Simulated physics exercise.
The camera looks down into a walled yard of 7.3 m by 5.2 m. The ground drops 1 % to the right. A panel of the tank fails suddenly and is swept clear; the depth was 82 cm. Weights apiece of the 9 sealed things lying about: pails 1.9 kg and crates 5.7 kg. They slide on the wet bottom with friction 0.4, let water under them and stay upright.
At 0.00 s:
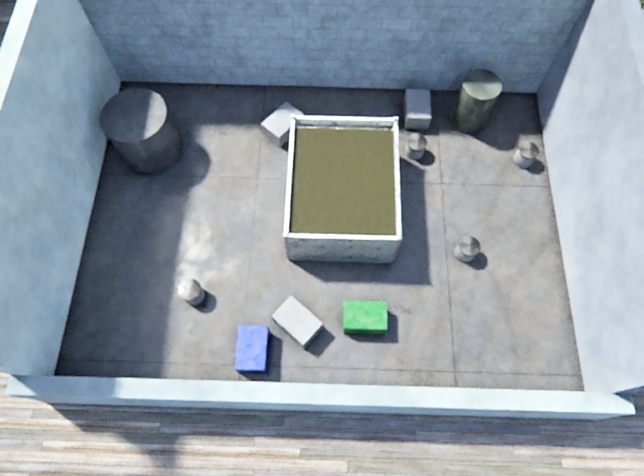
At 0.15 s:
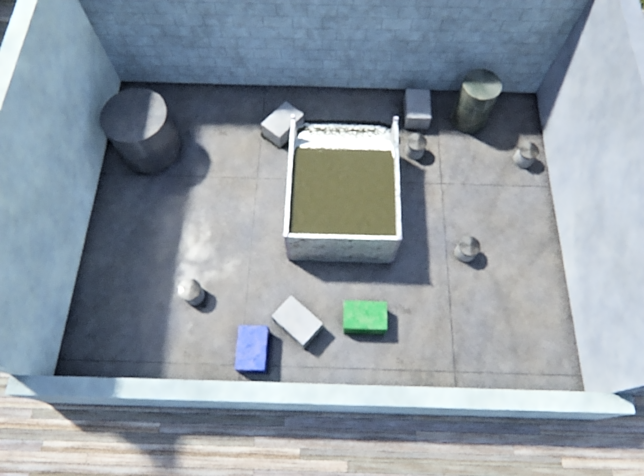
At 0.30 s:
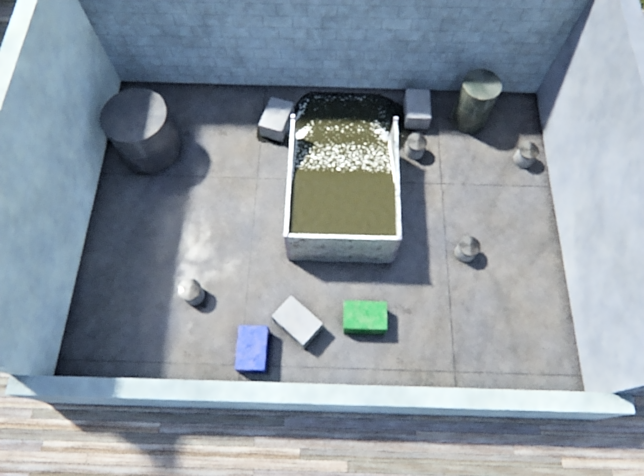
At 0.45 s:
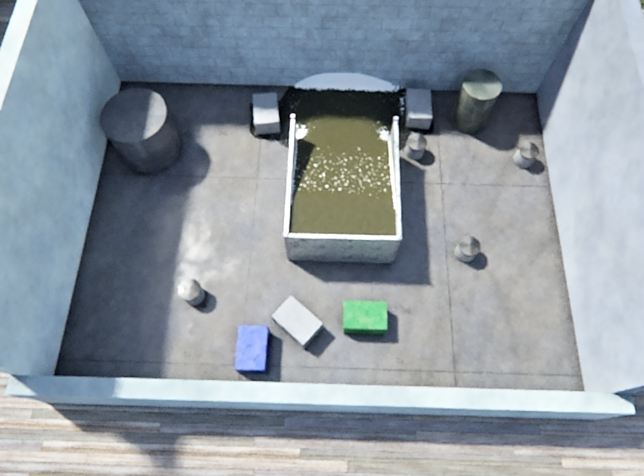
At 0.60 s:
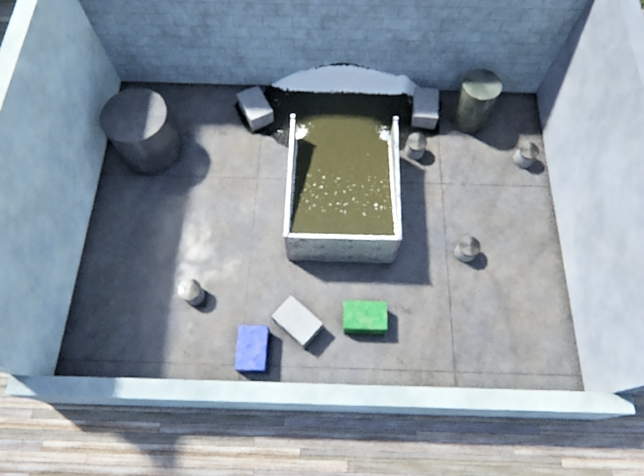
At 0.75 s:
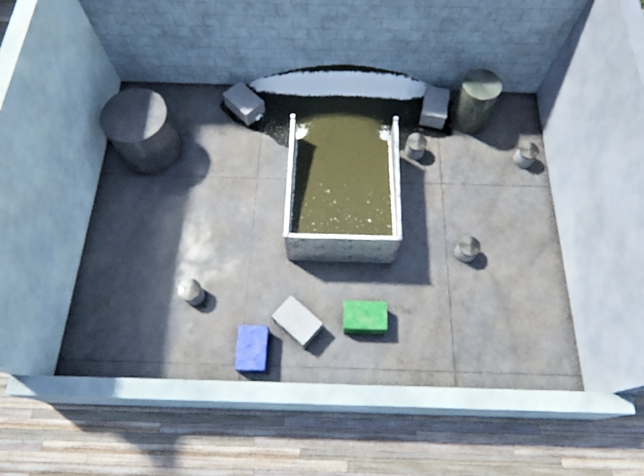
Murky water bursts from the back of a square tank as its far panel gives way, surging to the rear wall of the yard. It spreads sideways along the wall, turning and pushing a pale block leftward and nudging another slightly right, while the green and blue crates stay still.
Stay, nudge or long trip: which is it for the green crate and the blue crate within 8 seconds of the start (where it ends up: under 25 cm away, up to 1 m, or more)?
The green crate moves a short way; the blue crate slides a little.
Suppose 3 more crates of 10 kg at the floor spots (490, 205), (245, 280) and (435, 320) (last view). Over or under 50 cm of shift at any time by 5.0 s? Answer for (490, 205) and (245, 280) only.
In that order: Past it, under.
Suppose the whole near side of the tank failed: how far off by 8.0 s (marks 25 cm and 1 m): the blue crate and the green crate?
Then the blue crate gets carried off, the green crate gets carried off.
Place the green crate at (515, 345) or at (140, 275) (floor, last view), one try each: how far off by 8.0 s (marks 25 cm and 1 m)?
In that order: It ends far away; it travels far.
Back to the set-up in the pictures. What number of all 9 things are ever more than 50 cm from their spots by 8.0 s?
I count 9.
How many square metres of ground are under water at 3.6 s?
Roughly 30 m2.
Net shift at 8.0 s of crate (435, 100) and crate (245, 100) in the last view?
In turn: 350 cm, 300 cm.
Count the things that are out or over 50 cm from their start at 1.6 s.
I count 1.
After 1.6 s the green crate is near (365, 315), 0.0 m from its start, aground; the blue crate is near (251, 347), 0.0 m from its start, aground; 1 afloat.
After 3.6 s the green crate is near (365, 315), 0.0 m from its start, aground; the blue crate is near (251, 347), 0.0 m from its start, aground; 3 afloat.
After 5.6 s the green crate is near (357, 302), 0.2 m from its start, aground; the blue crate is near (277, 340), 0.4 m from its start, afloat; 6 afloat.
After 8.0 s the green crate is near (350, 272), 0.6 m from its start, afloat; the blue crate is near (248, 296), 0.7 m from its start, afloat; 9 afloat.
